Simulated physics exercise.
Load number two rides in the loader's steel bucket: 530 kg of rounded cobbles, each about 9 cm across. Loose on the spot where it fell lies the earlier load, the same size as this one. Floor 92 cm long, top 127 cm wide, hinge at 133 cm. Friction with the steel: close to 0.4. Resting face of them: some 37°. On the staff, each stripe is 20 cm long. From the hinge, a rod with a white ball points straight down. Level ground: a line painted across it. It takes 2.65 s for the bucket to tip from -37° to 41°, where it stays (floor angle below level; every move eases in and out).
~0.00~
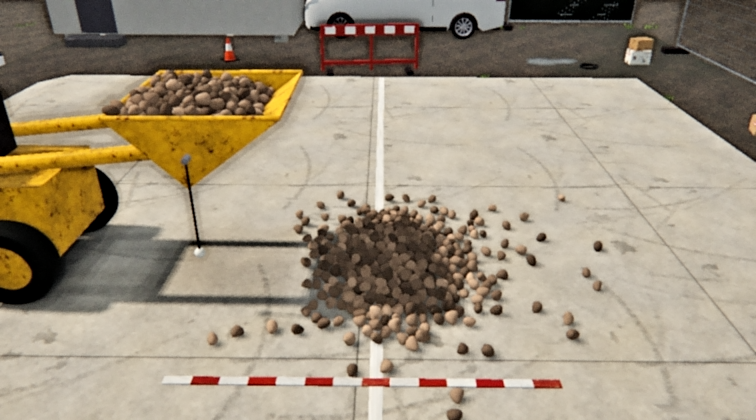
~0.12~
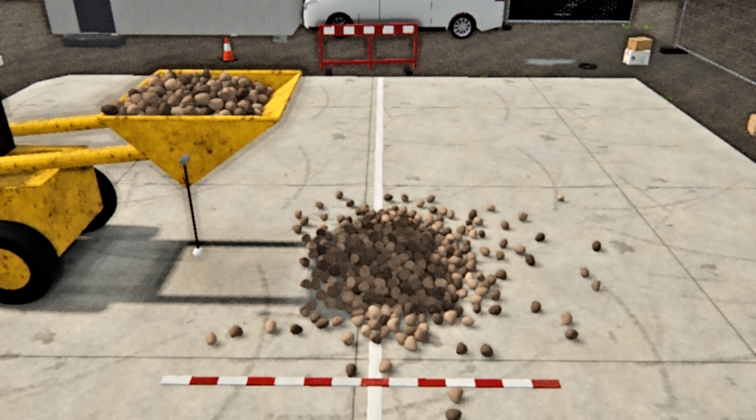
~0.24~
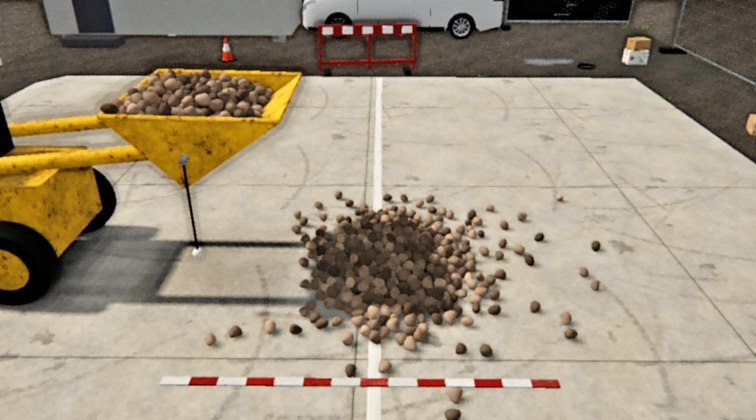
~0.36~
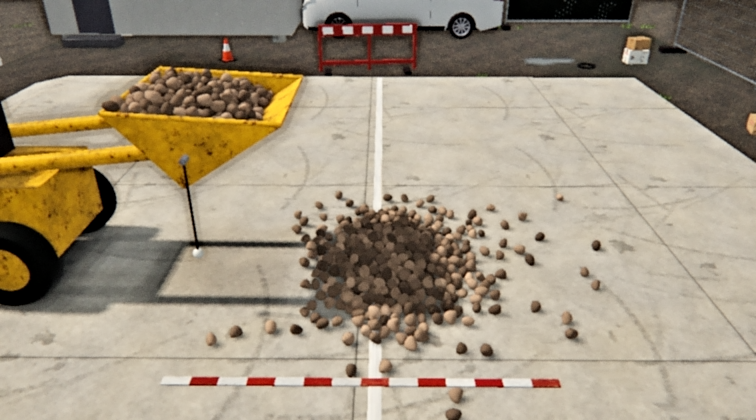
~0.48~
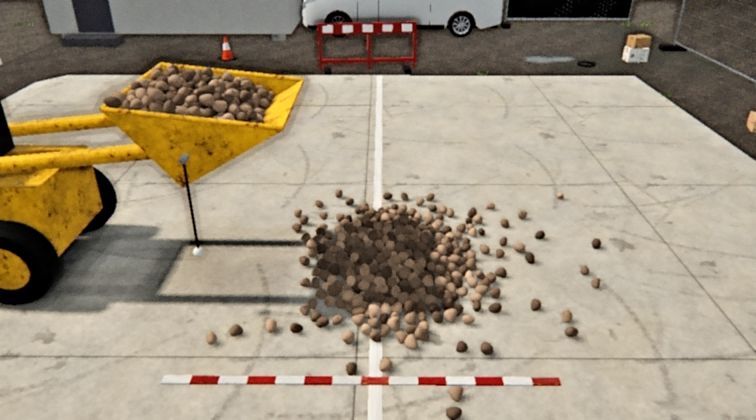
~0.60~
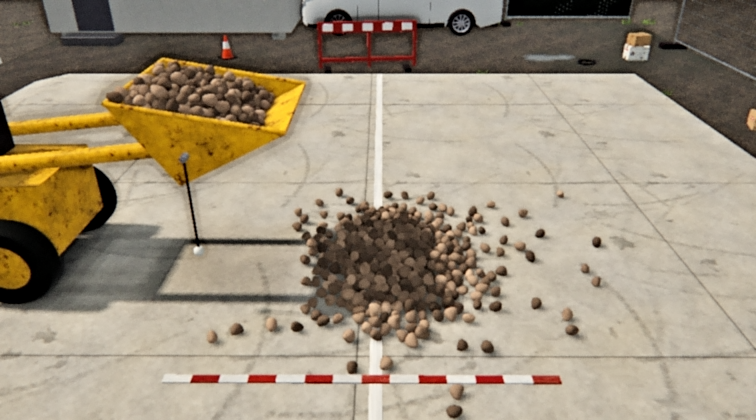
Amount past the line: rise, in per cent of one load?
6 percent.
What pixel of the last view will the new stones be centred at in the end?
The middle ends up near (324, 250).
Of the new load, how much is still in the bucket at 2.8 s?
It keeps some 5 percent of its load.
After 2.0 s the floor is at 29°; in per cent of one load, 82 in the bucket, 54 short of the line, 64 past the line; the foremost stones are at (566, 254).
After 2.8 s the floor is at 41°; in per cent of one load, 5 in the bucket, 127 short of the line, 68 past the line; the foremost stones are at (566, 254).
After 3.1 s the floor is at 41°; in per cent of one load, 0 in the bucket, 131 short of the line, 69 past the line; the foremost stones are at (566, 254).
After 5.9 s the floor is at 41°; in per cent of one load, 0 in the bucket, 130 short of the line, 70 past the line; the foremost stones are at (566, 254). Net gain past the line, 6.
